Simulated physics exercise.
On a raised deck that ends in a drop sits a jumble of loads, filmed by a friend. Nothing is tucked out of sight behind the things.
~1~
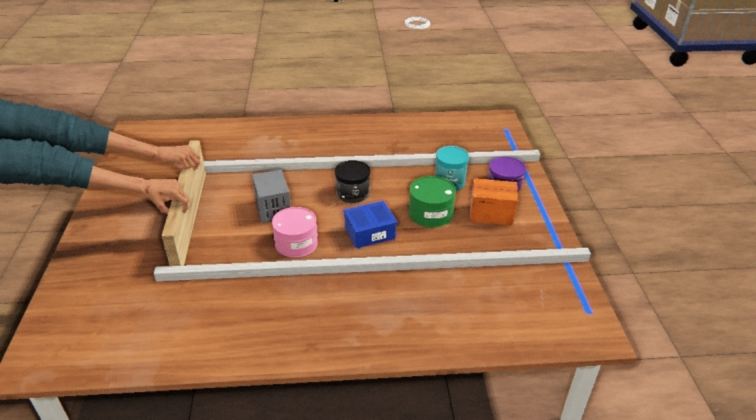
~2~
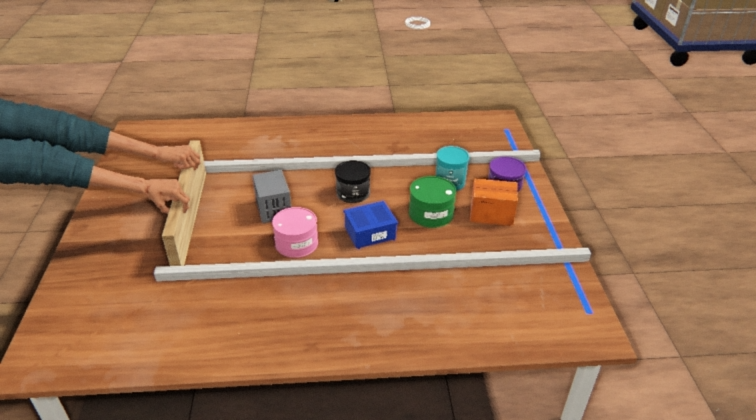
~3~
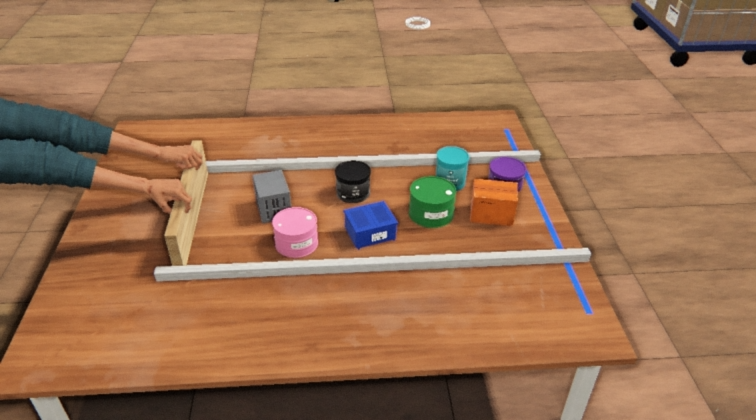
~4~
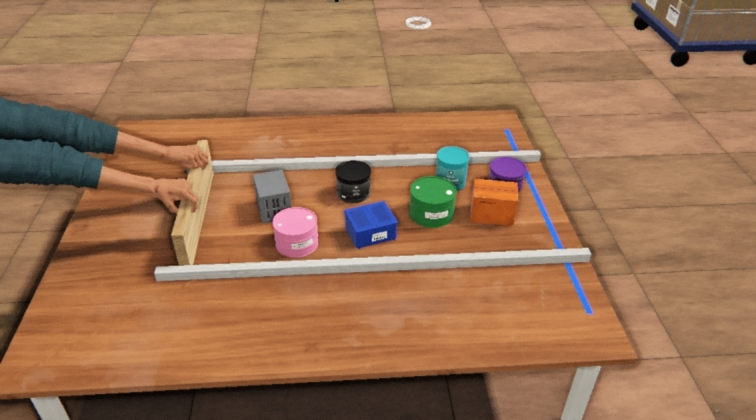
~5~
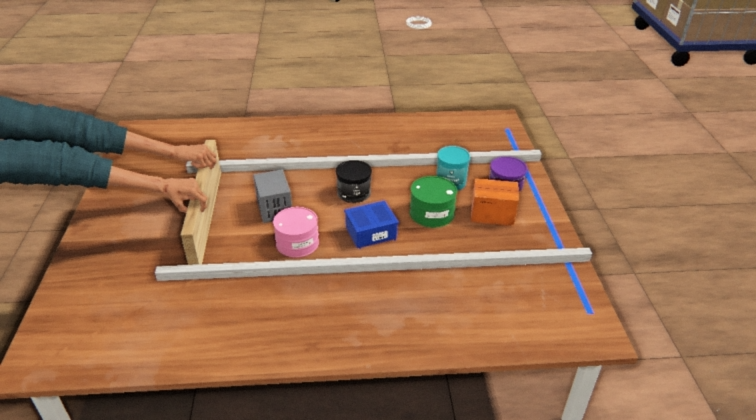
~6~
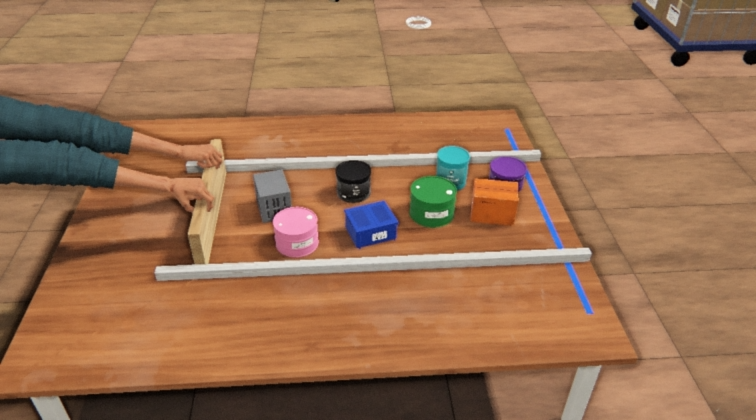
Two hands in teal sleeves grip a wooden plank at the left of a brown wooden table, seen from above on a tiled floor. Between two pale rails sit a grey crate, pink canister, black pail, blue container, green tub, turquoise pail, orange box and purple pail, with blue tape at right. The hands slide the plank slightly rightward; the containers and the camera stay still.
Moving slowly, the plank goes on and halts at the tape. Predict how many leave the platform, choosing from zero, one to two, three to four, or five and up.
The count that fall off is at least five.
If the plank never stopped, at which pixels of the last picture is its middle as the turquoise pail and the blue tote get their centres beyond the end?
(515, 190) and then (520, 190), give or take.
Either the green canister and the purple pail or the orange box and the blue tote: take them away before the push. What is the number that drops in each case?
Counts - first: 3, second: 3.
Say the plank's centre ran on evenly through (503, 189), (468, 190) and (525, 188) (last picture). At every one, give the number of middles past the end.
Per position: 2 / 0 / 5.
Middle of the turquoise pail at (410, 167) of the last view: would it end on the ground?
Observed: The turquoise pail does not remain.
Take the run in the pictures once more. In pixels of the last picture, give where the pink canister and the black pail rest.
The pink canister finishes at (581, 230); the black pail finishes at (548, 168).
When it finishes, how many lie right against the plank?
Number: 3.
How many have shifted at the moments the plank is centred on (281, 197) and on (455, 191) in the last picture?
The counts are 2 and 8.
Soon after, none off yet; purple pail at rest near (507, 175); orange box at rest near (494, 202); turquoise pail at rest near (452, 169).
After that, none off yet; purple pail displaced a little near (518, 170); orange box displaced about its own width near (530, 202); turquoise pail displaced about its own width near (471, 159).
In the end, the number that fall off is five or more; gone, blue tote, green canister, turquoise pail, orange box and purple pail.
